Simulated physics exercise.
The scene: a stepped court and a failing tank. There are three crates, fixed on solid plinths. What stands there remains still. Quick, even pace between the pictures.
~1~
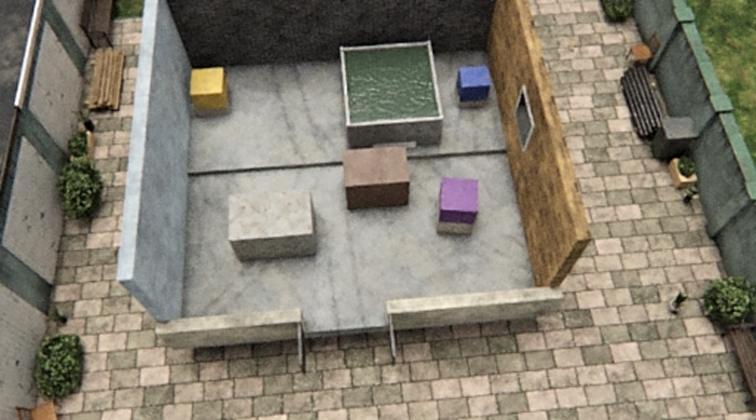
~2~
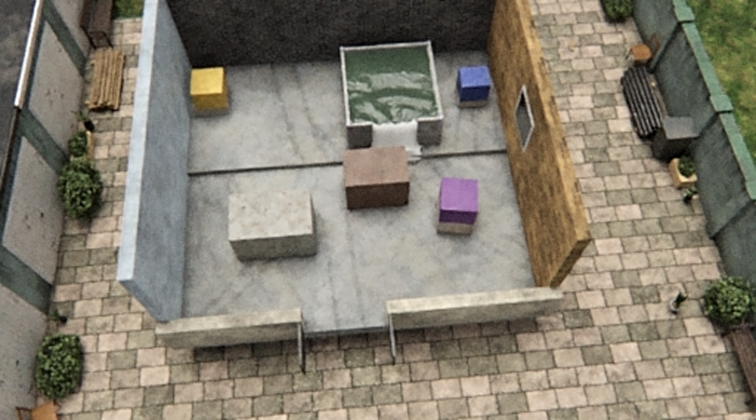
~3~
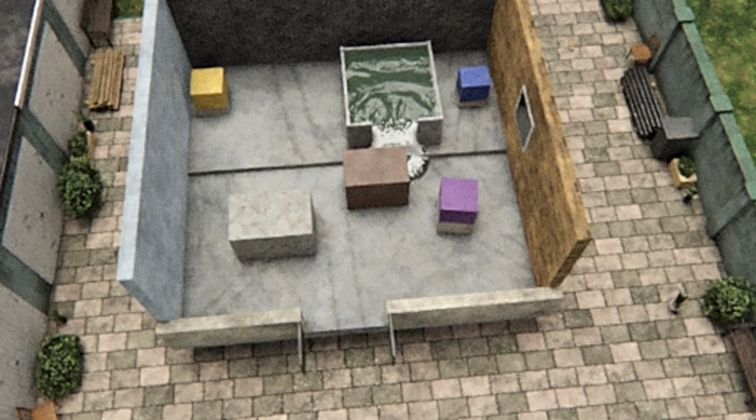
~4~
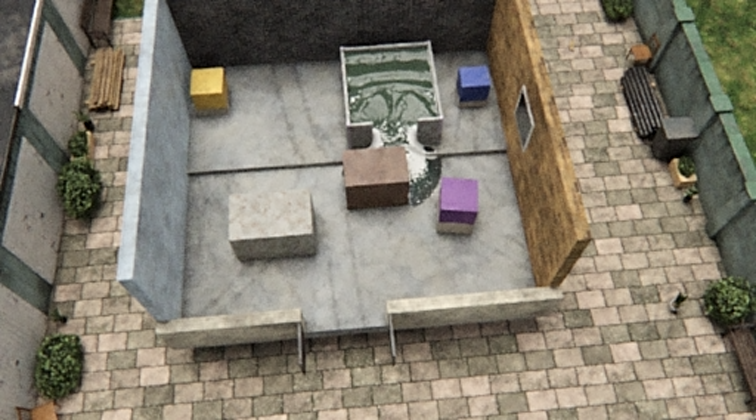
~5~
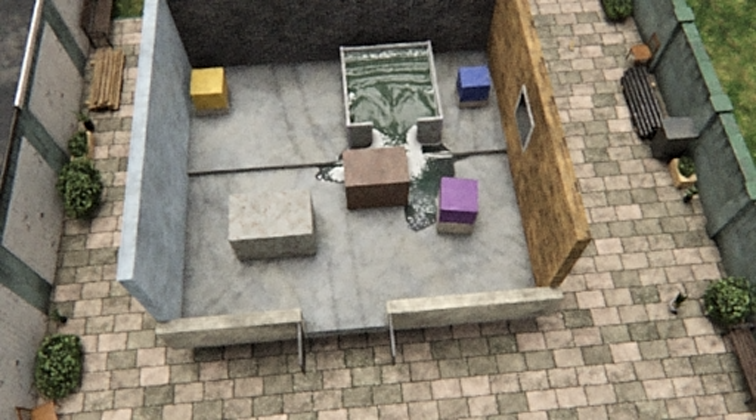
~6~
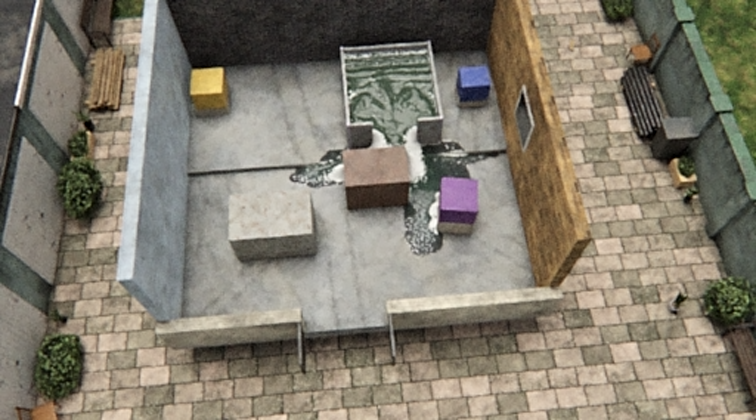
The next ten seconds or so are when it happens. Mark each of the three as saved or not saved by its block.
Purple crate - saved; yellow crate - saved; blue crate - saved.
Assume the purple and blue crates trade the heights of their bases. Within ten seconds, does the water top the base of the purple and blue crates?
Purple: Is reached; blue: Stays clear.
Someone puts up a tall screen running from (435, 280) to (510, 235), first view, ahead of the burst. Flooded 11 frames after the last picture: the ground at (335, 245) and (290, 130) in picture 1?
Untouched, reached.
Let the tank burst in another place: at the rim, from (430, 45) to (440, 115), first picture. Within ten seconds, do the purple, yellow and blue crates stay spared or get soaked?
The purple one is safe; the yellow one is safe; the blue one is wetted.
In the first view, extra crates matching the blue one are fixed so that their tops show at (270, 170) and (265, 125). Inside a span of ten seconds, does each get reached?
Order as asked: Flooded / unflooded.
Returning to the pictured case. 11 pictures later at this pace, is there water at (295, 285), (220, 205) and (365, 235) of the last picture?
Result by point, in sequence: Unwetted, then waterlogged, then unwetted.
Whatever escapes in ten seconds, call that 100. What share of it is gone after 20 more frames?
My reading is about 10 per cent.
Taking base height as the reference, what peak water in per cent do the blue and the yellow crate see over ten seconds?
Roughly 50 percent, then 40 percent.
A moment on, water covers 30 % of the floor; the purple crate water round its plinth, the yellow crate not reached, the blue crate not reached.
Next, water covers 50 % of the floor; the purple crate water round its plinth, the yellow crate water round its plinth, the blue crate not reached.
Then, water covers 65 % of the floor; the purple crate water round its plinth, the yellow crate water round its plinth, the blue crate water round its plinth.
Later, water covers 90 % of the floor; the purple crate water round its plinth, the yellow crate water round its plinth, the blue crate water round its plinth.
In the end, water covers 85 % of the floor; the purple crate stayed above the water, the yellow crate stayed above the water, the blue crate stayed above the water.
